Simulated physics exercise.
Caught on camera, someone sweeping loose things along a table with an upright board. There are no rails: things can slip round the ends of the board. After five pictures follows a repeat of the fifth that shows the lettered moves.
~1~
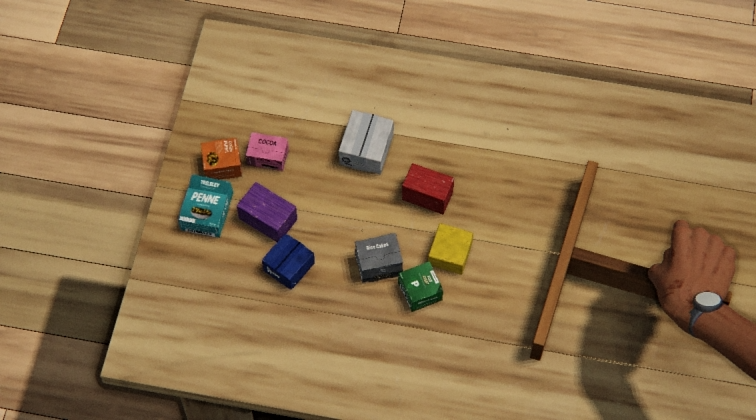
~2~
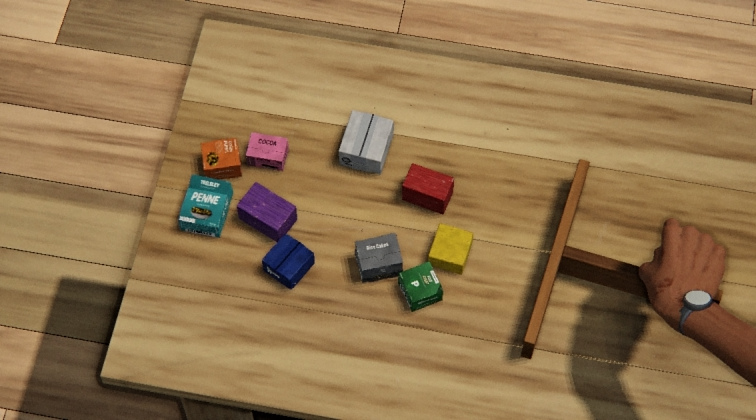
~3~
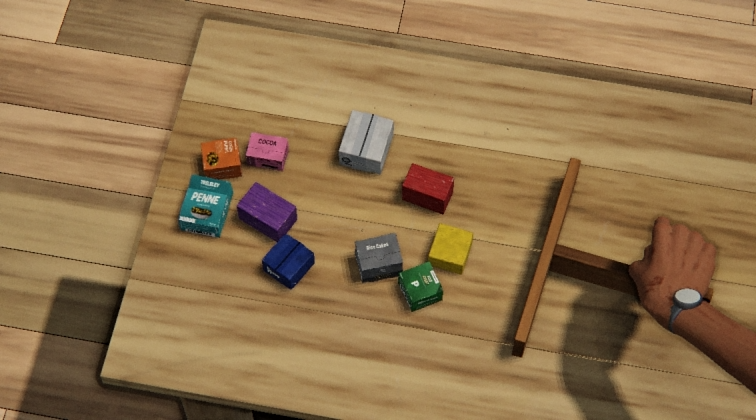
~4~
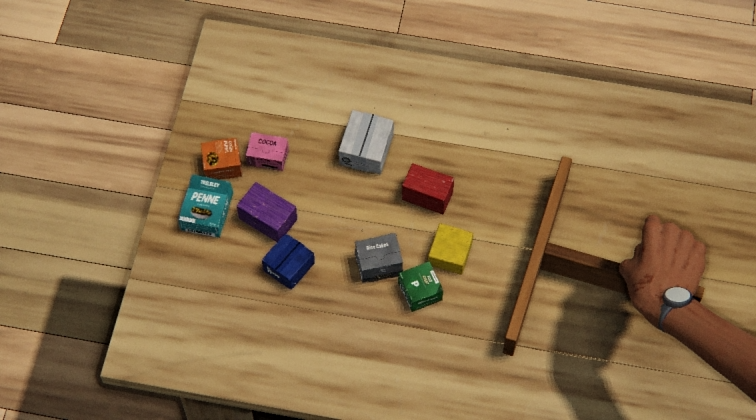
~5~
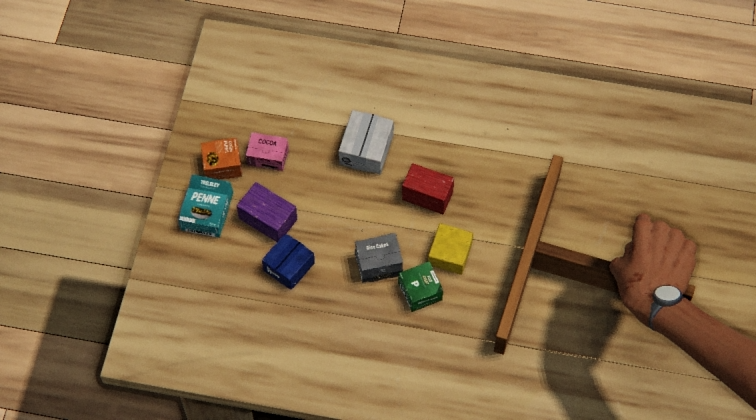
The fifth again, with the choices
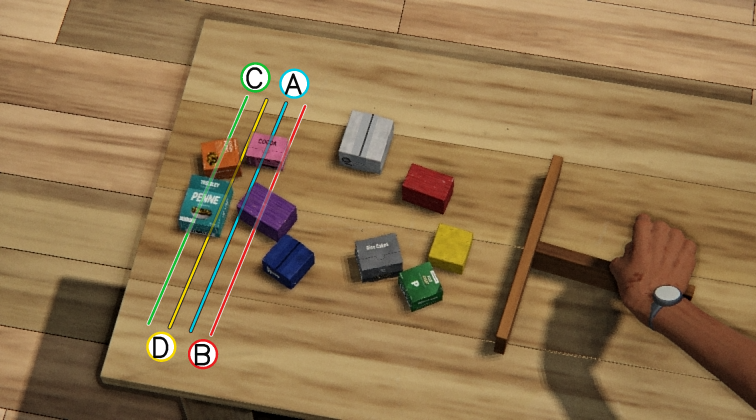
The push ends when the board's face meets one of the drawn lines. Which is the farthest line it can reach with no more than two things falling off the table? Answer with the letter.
It should halt at D.
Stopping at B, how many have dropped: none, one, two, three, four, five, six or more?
In all, none.
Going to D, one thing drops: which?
The turquoise packet.
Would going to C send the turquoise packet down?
Yes.
On the marked copy, A at (240, 212); B at (260, 216); C at (200, 206); D at (220, 209).
Following D. Soon after the start, board (418, 225); green box (372, 277); grey packet (347, 248).
Later, board (307, 206); blue box (227, 269); purple block (249, 188).
In the end, board (221, 192); turquoise packet over the edge; orange packet (183, 132); one fallen.
As for the rest, A is within the limit but short; B is within the limit but short; C drops four.
